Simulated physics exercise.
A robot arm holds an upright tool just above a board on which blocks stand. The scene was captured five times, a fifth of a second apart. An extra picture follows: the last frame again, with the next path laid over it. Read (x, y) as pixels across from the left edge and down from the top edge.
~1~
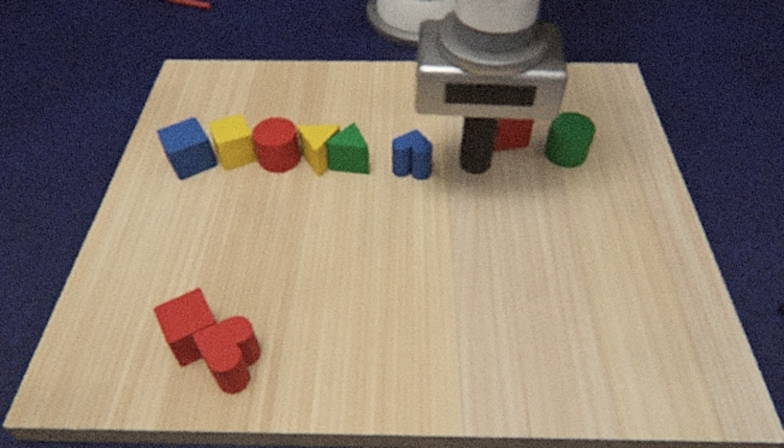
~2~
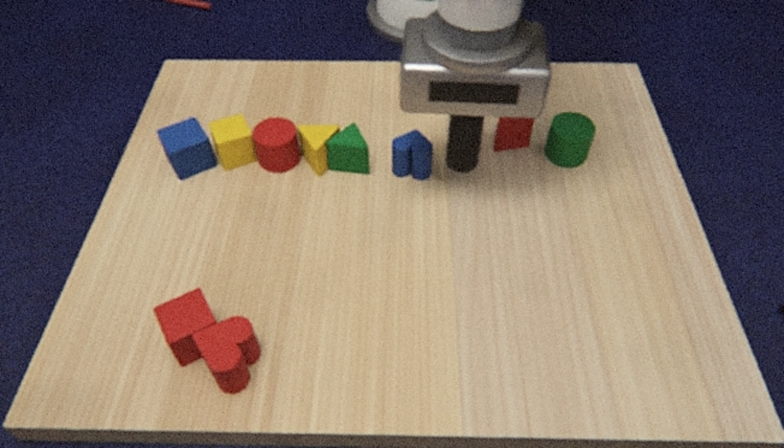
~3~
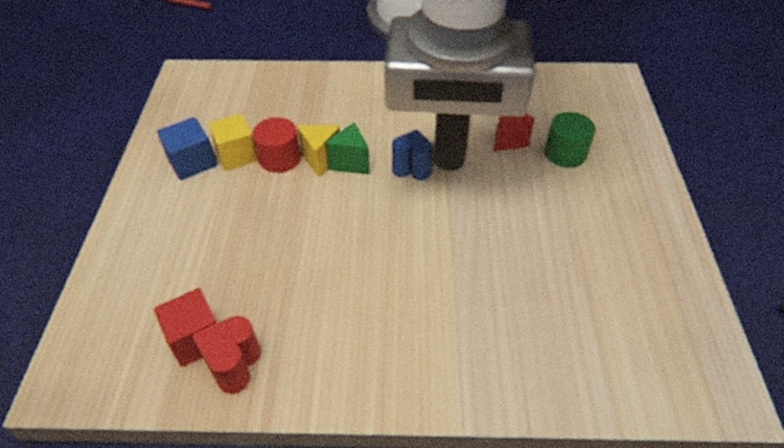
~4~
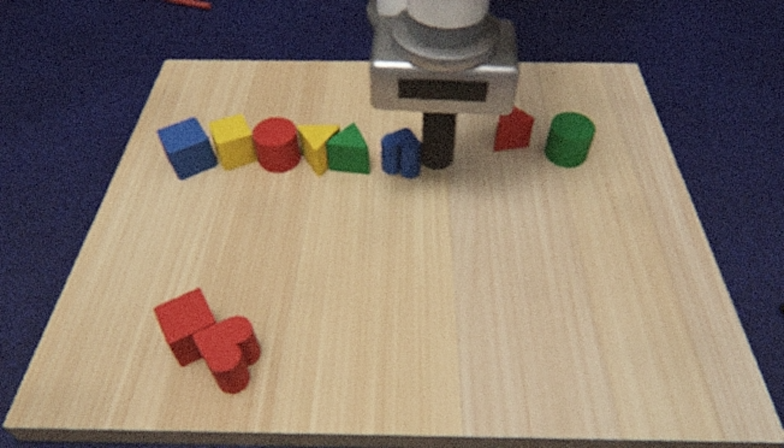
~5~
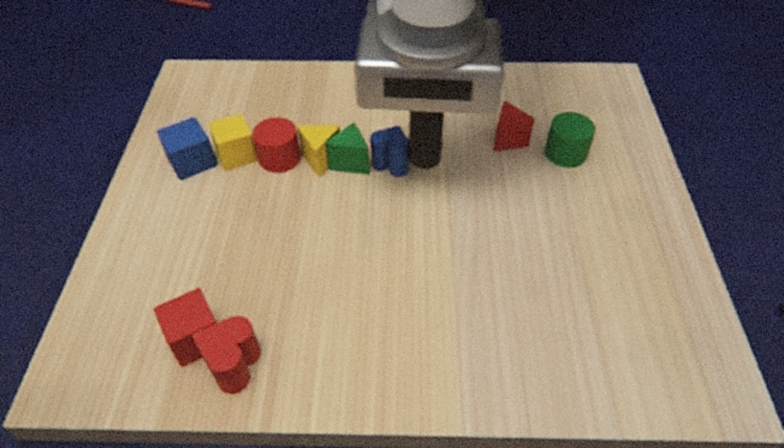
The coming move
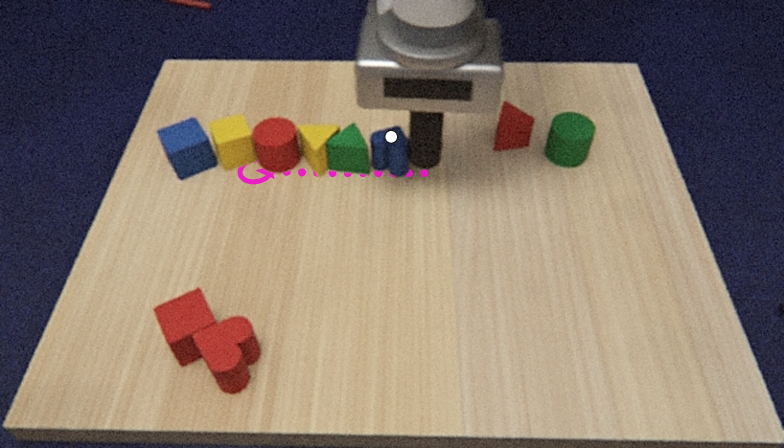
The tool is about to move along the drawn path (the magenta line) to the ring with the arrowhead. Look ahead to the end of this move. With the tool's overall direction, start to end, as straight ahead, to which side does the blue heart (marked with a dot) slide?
It shifts rightward.
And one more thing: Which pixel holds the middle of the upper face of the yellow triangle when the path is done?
My best guess is (307, 122).
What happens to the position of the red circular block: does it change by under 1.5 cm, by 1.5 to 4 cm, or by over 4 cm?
The red circular block ends up a moderate distance away, 1.5 to 4 cm.
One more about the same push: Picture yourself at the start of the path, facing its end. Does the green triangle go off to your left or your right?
Moves left.
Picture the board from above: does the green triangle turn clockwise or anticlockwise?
Verdict: Counterclockwise.
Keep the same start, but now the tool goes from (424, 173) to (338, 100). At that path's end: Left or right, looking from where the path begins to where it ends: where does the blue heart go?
Answer: Left.
Drawn move, in a line from (424, 173) to (256, 171); the dot is on the blue heart.
On the path given first. One third of the way, tool (367, 159); yellow triangle (313, 132); green triangle (332, 143); blue heart (360, 125), turned 90° clockwise.
Two thirds of the way, tool (308, 159); red circular block (270, 127); yellow triangle (309, 122), turned 35° clockwise; green triangle (276, 151), turned 15° clockwise; blue heart (355, 124), turned 110° clockwise.
At the end, tool (252, 157); red circular block (262, 118); yellow triangle (307, 122), turned 45° clockwise; green triangle (224, 158), turned 25° anticlockwise; blue heart (355, 124), turned 110° clockwise.
